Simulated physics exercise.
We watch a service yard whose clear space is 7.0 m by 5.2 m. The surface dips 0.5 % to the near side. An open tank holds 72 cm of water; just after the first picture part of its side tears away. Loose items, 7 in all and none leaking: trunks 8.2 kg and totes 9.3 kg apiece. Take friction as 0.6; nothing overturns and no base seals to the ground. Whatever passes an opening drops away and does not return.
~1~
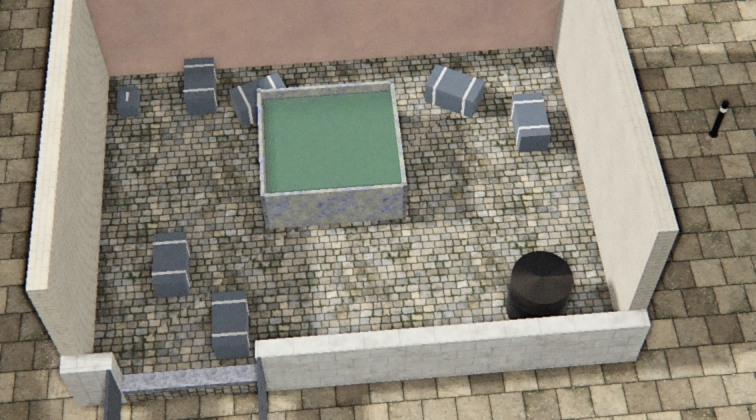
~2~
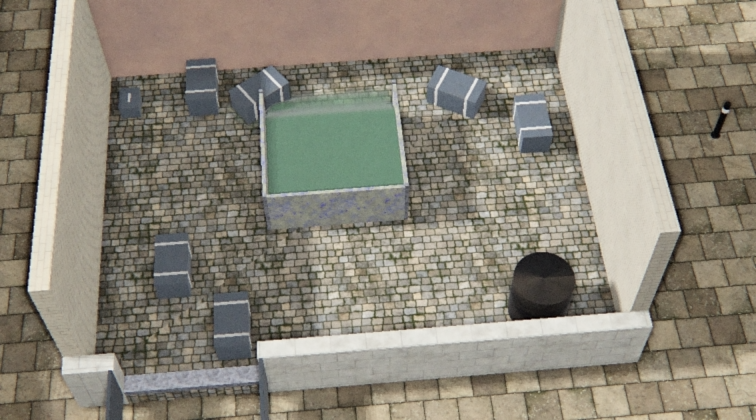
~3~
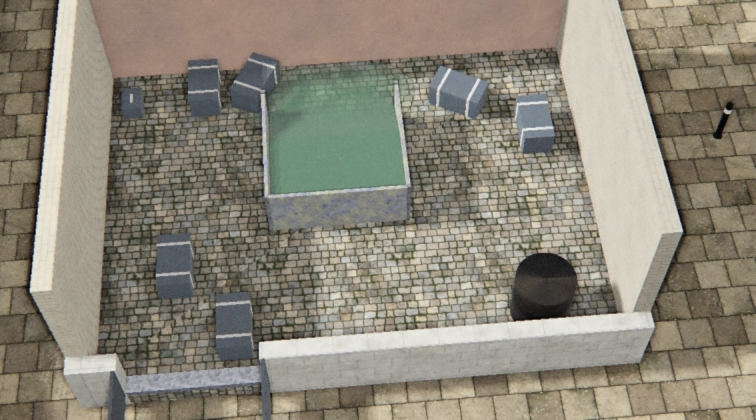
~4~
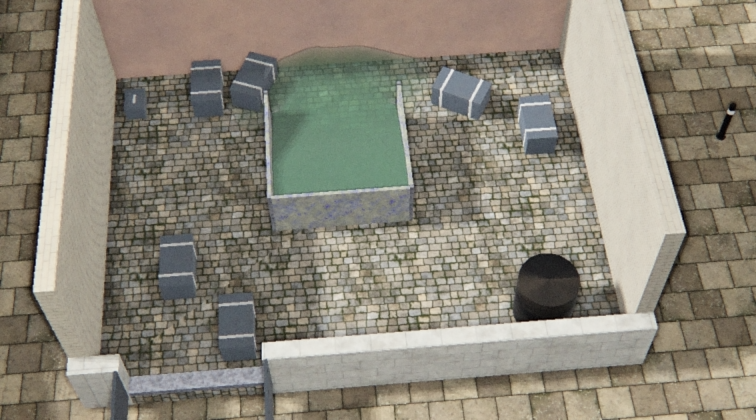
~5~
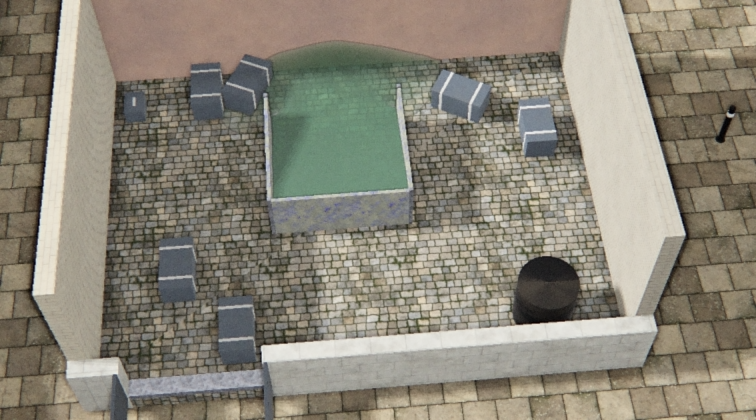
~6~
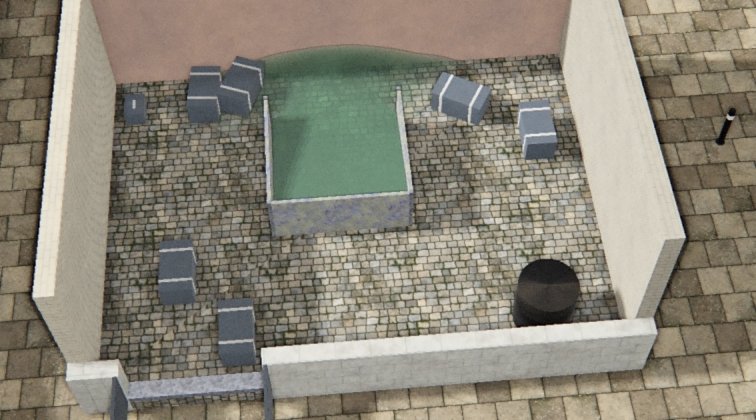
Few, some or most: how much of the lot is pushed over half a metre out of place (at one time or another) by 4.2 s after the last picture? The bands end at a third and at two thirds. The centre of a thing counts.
That comes to at least two thirds.
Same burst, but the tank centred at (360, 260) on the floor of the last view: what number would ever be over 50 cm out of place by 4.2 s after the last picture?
In that case 6 of them.
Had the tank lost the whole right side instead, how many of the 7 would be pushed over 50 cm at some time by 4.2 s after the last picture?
In that case 4 of them.
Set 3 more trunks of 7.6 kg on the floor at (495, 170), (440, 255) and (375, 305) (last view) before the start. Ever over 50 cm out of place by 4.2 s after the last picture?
In that order: Over, short of it, less.
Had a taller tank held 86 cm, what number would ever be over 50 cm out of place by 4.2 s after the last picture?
In that case 6 of them.
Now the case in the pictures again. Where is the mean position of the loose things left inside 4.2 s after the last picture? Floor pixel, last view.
At about (335, 289).
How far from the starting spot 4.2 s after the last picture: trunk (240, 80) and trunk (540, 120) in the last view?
In turn: 300 cm, 300 cm.
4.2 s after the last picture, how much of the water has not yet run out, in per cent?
Some 94 per cent remains.
Then, 0.4 s after the last picture 1 of 7 are over 50 cm from their spots; 0 afloat.
Then, 1.5 s after the last picture 4 of 7 are over 50 cm from their spots; 2 afloat.
Then, 2.8 s after the last picture 6 of 7 are over 50 cm from their spots; 2 afloat.
Then, 4.2 s after the last picture 6 of 7 are over 50 cm from their spots, and 6 have been at some point; 2 afloat.
